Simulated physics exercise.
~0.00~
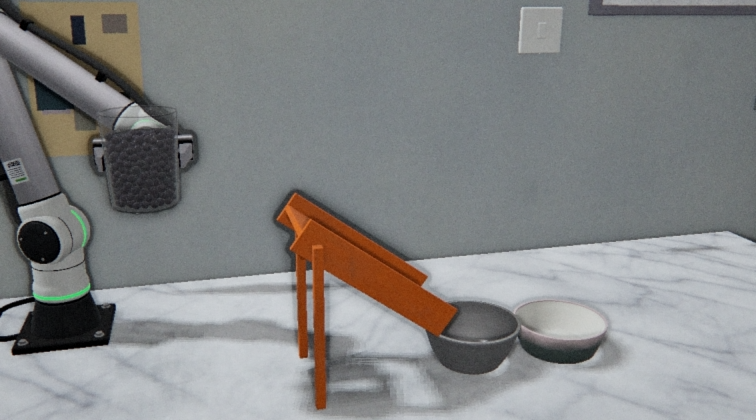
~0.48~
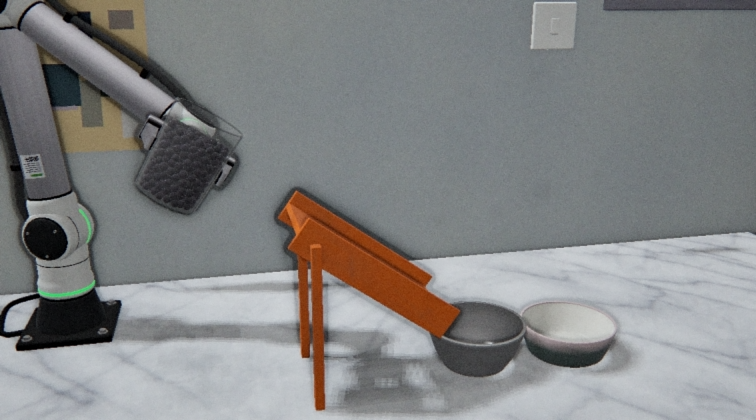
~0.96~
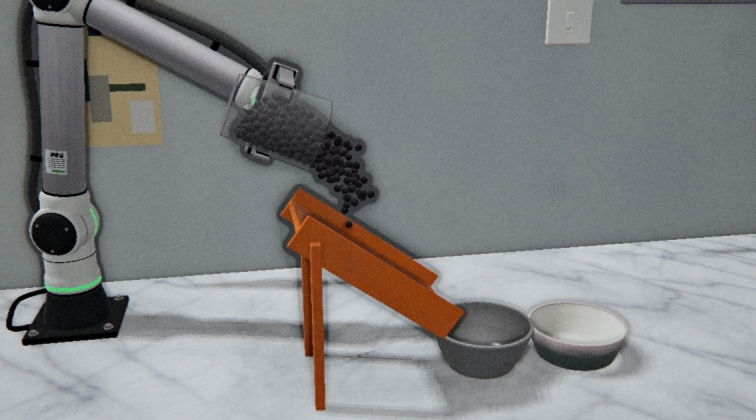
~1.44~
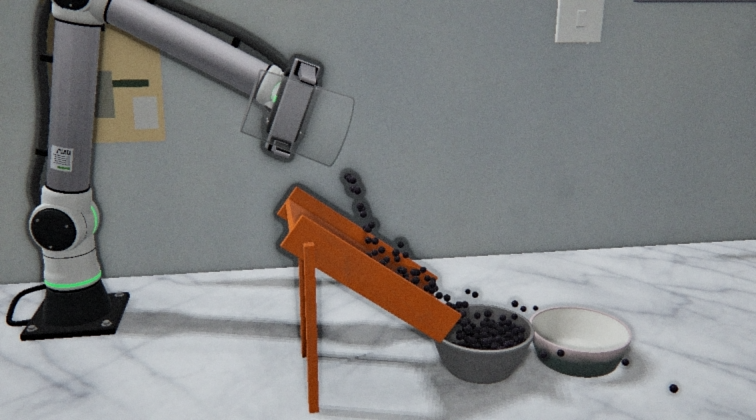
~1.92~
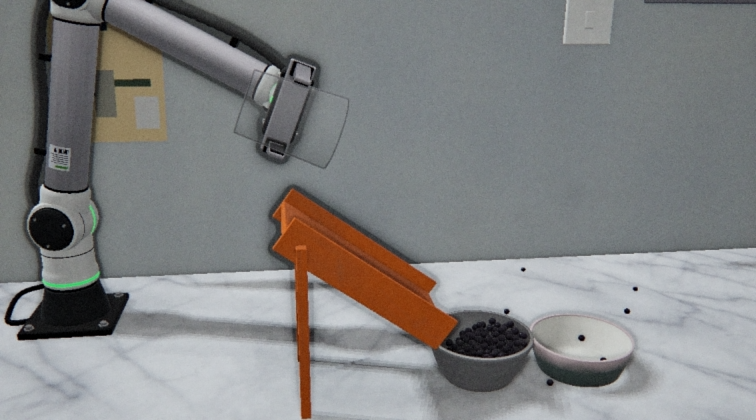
A robot arm moved a clear tumbler of dark beads to the right and tipped it over an orange chute, sending them sliding down into the gray bowl, where most settled, while a few landed in the white bowl and on the marble table.
